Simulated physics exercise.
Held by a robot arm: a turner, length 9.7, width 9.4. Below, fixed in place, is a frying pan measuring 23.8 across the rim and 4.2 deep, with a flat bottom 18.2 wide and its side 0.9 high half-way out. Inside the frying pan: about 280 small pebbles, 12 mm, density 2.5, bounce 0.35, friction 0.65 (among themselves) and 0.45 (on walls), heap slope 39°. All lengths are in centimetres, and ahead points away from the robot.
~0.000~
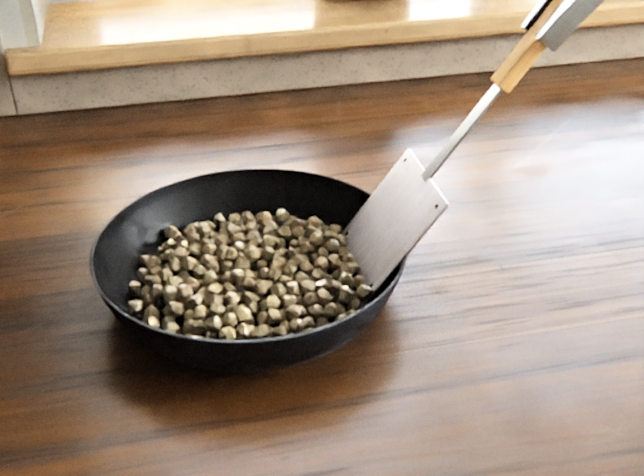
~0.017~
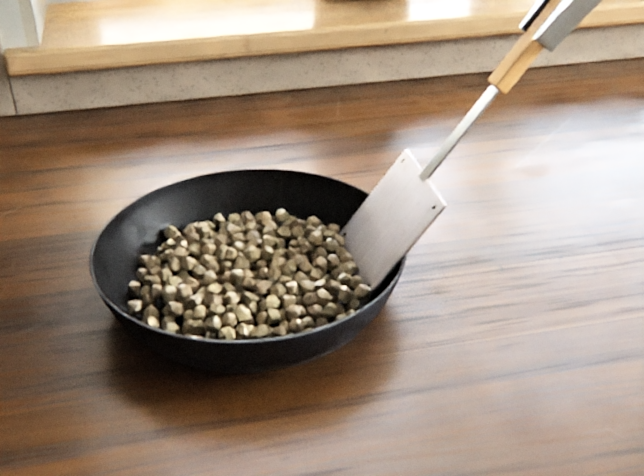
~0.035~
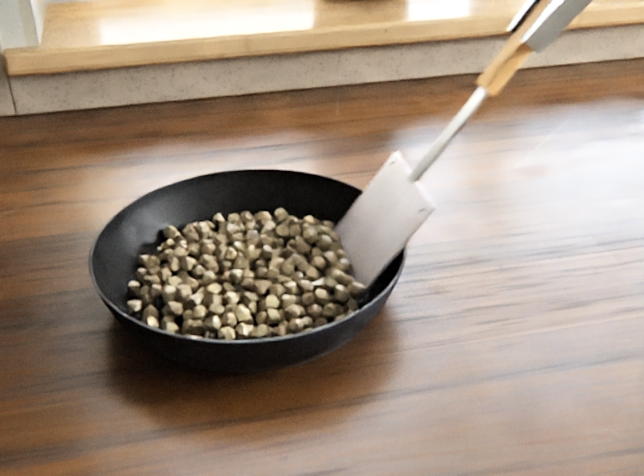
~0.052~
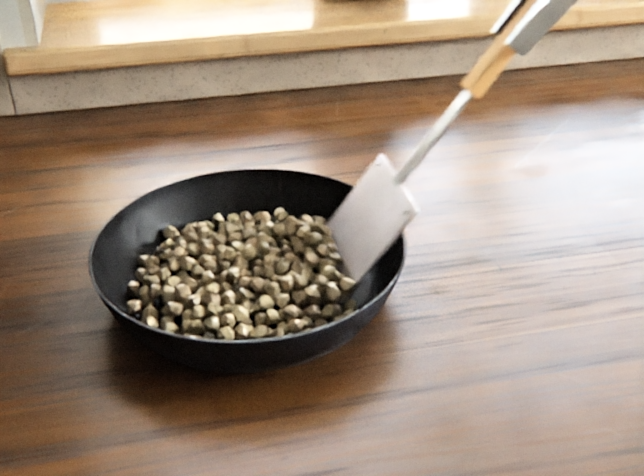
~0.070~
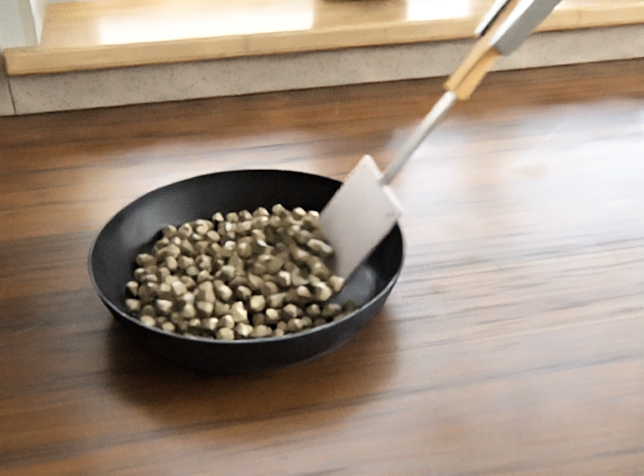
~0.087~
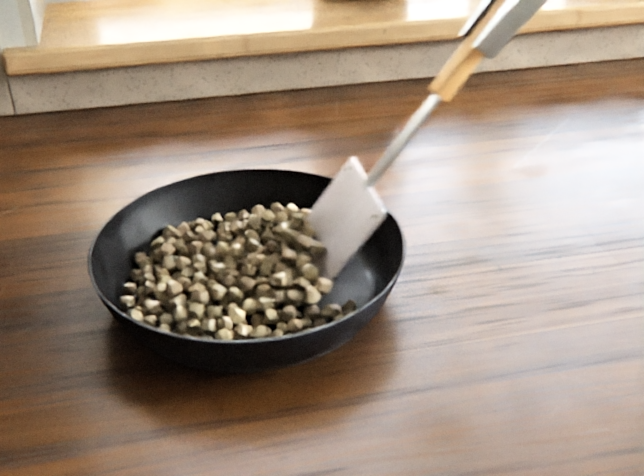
A metal turner with a wooden-and-grey handle, its blade tilted against the right side of a black frying pan full of small pebbles, slides slowly left into the pan. It pushes the nearest pebbles leftward, bunching them together and baring a patch of dark pan behind the blade, while the pan stays still on the wooden counter.
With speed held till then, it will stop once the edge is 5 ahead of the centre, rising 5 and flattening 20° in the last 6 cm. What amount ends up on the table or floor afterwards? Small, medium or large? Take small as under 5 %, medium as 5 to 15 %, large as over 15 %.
Medium, so between 5 and 15 %.
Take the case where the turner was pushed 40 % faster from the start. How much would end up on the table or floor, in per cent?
I'd say close to 15 per cent.
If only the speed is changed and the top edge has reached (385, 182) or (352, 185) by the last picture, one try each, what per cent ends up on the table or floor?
Try one roughly 0 per cent; try two roughly 15 per cent.
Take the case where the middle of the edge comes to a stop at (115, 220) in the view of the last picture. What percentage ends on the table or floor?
Estimate: Approx. 25 %.
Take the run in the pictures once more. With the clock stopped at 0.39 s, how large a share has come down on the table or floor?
Roughly 8 percent.
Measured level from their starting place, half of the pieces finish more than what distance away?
4 cm.
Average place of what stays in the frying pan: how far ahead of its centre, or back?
Offset forward: Around 4.5 cm.
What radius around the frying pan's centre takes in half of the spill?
It works out to near 18 cm.
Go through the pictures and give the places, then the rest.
In the first frame, the turner top edge at (428, 175), sloping 53°; upper third of the load around (250, 268), from x 135 to 365, top at y 215; 279 in the frying pan.
In the second frame, the turner top edge at (425, 175), sloping 53°; upper third of the load around (250, 268), from x 135 to 360, top at y 215.
In the third frame, the turner top edge at (414, 178), sloping 53°; upper third of the load around (266, 267), from x 135 to 355, top at y 215.
In the fourth frame, the turner top edge at (399, 180), sloping 53°; upper third of the load around (262, 268), from x 135 to 350, top at y 215.
In the fifth frame, the turner top edge at (384, 182), sloping 53°; upper third of the load around (263, 264), from x 130 to 350, top at y 210.
In the sixth frame, the turner top edge at (369, 184), sloping 53°; upper third of the load around (258, 260), from x 130 to 350, top at y 210; 279 in the frying pan.
After 0.13 s, sloping 51°, highest piece 5 above the table; 279 in the frying pan.
After 0.17 s, sloping 42°, highest piece 7 above the table; 279 in the frying pan.
After 0.39 s, sloping 33°, highest piece 6 above the table; 255 in the frying pan, 20 on the table or floor, 4 on the blade or in flight.
After 1.44 s, sloping 33°, highest piece 6 above the table; 255 in the frying pan, 24 on the table or floor.
In the end, 255 in the frying pan, 24 on the table or floor. That is 9 % on the table or floor.
